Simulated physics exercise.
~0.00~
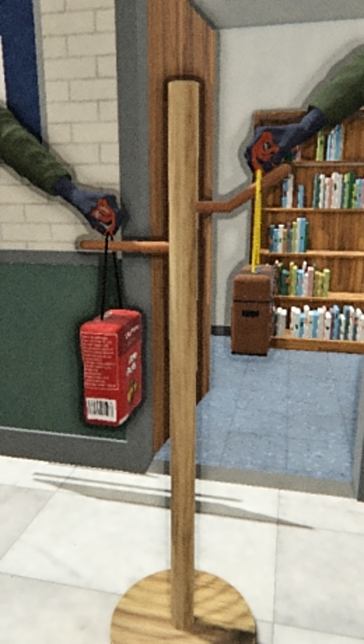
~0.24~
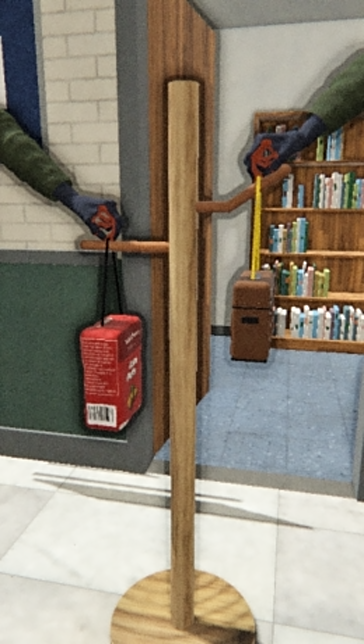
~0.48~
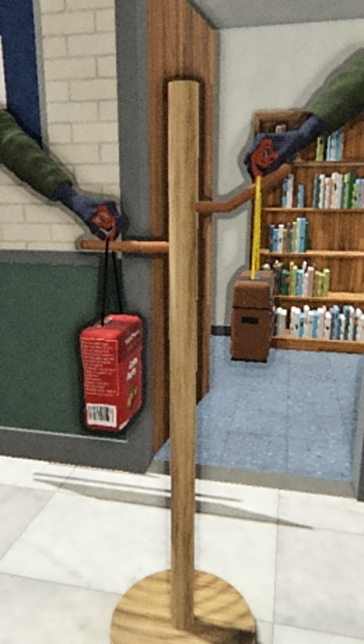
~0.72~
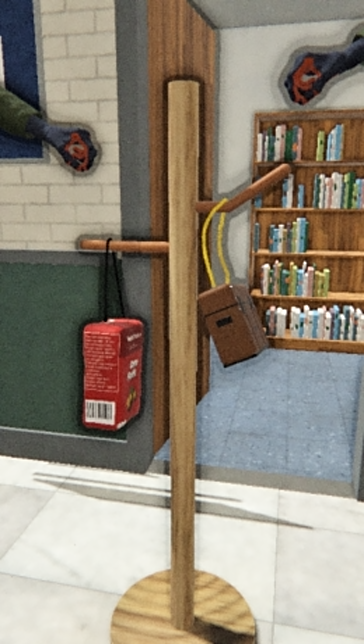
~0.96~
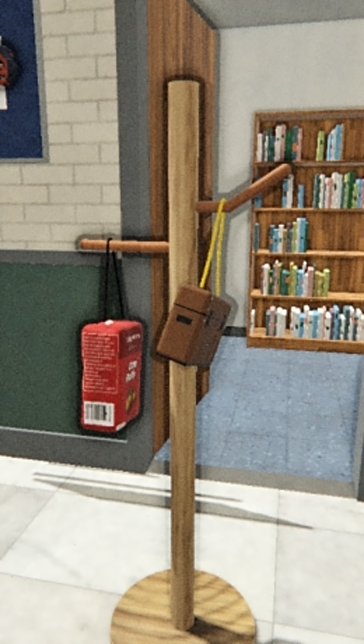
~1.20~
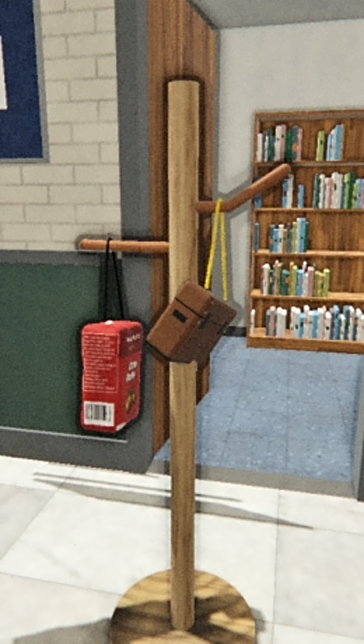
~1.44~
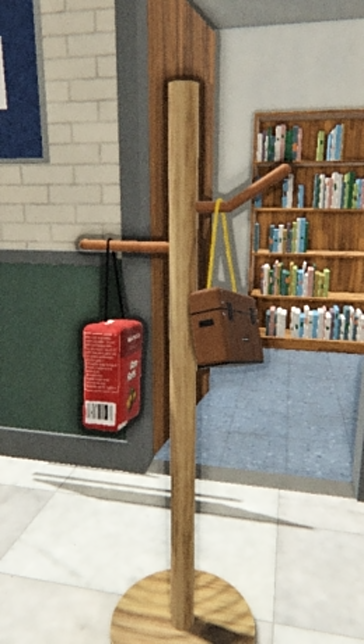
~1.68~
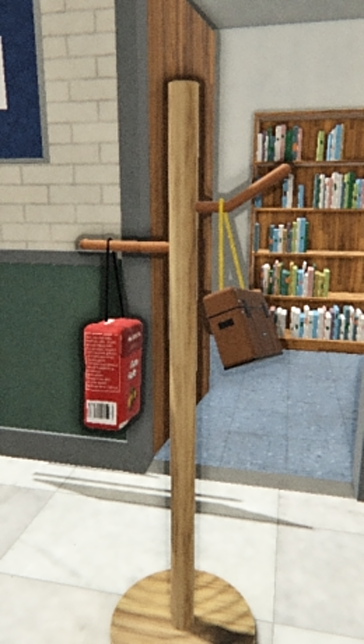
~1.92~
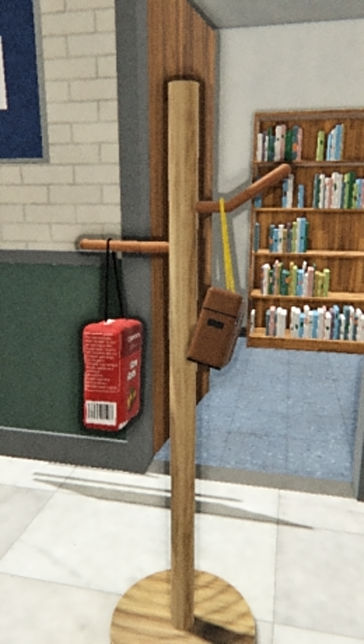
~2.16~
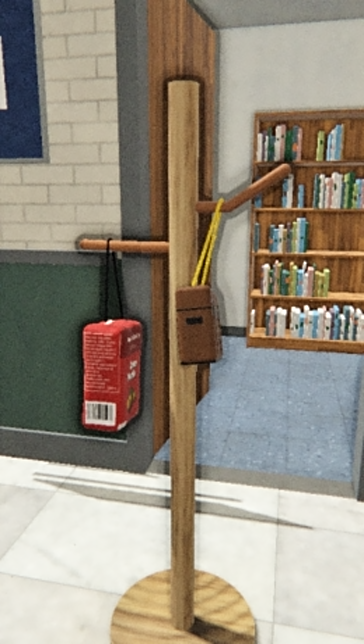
Two dark-gloved hands in green sleeves hold a red sack by its black loop and a brown case by its yellow loop at the two pegs of a wooden post, seen from the front in a tiled hall. Pale brick is behind on the left, a bookshelf beyond an opening on the right. The hands lower both loops slightly onto the pegs, then let go and draw back out of sight. The brown case swings left across the post, turning, then right and left again. The red sack hangs nearly still, and both stay on their pegs.
